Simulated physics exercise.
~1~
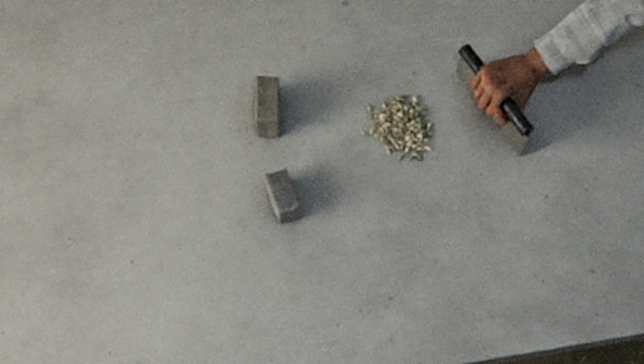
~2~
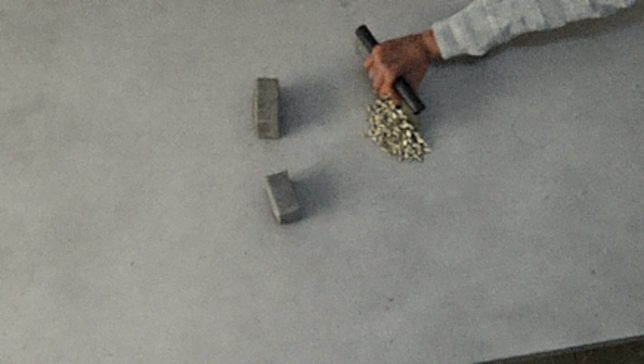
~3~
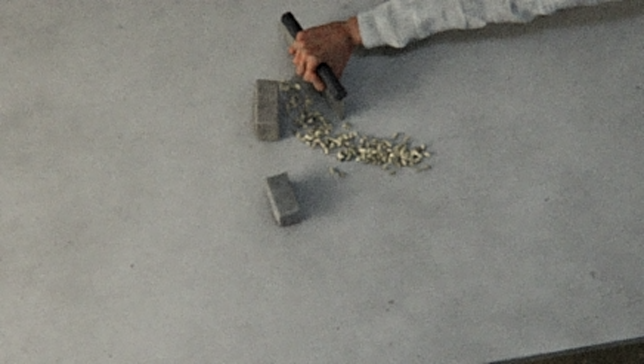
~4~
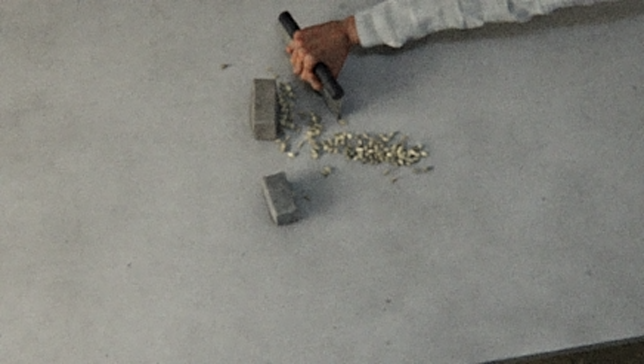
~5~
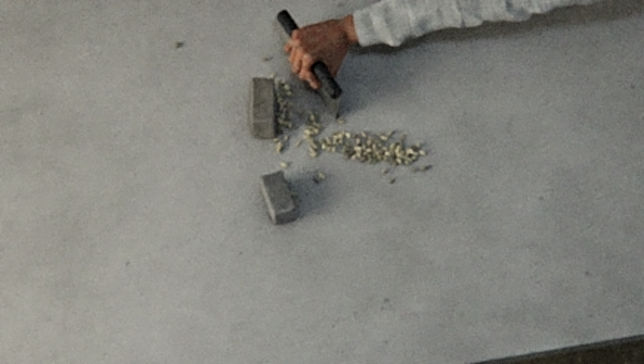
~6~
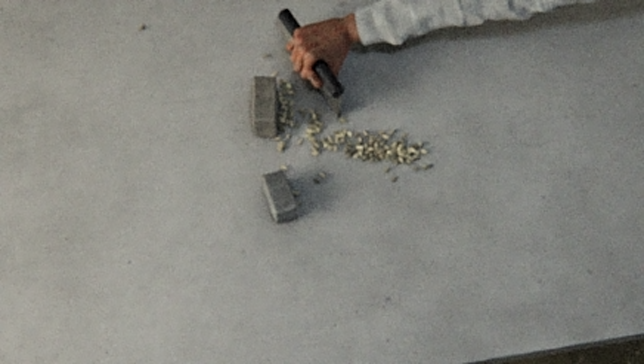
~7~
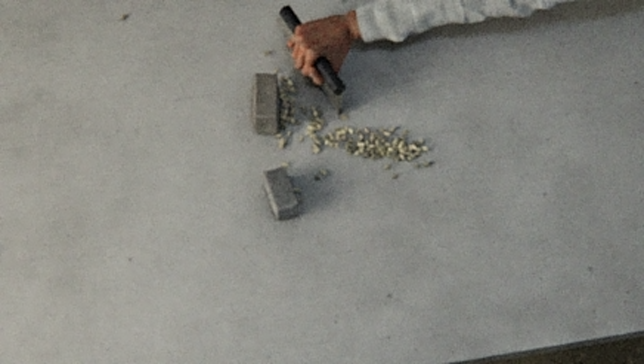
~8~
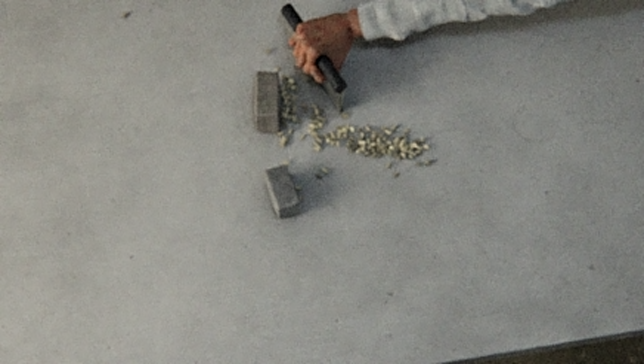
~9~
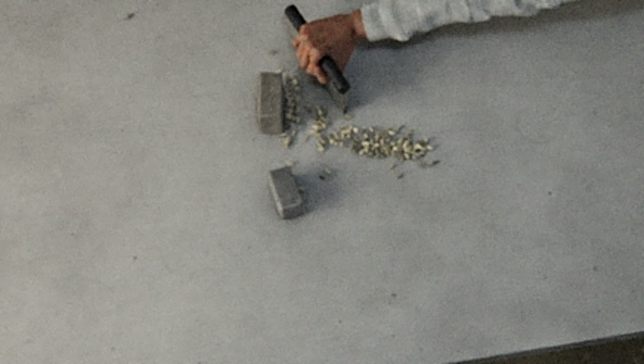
To begin with, a hand in a pale grey sleeve holds a dark-handled scraper to the right of a small pile of whitish beans, with two grey blocks standing apart to the left on a grey surface. The hand sweeps the scraper leftwards into the pile. The beans are pushed along and spread into a trail towards the blocks, some reaching the upper one. The scraper then stops just right of that block and stays there. The beans lie scattered, almost all still right of the blocks, with hardly any in the gap.
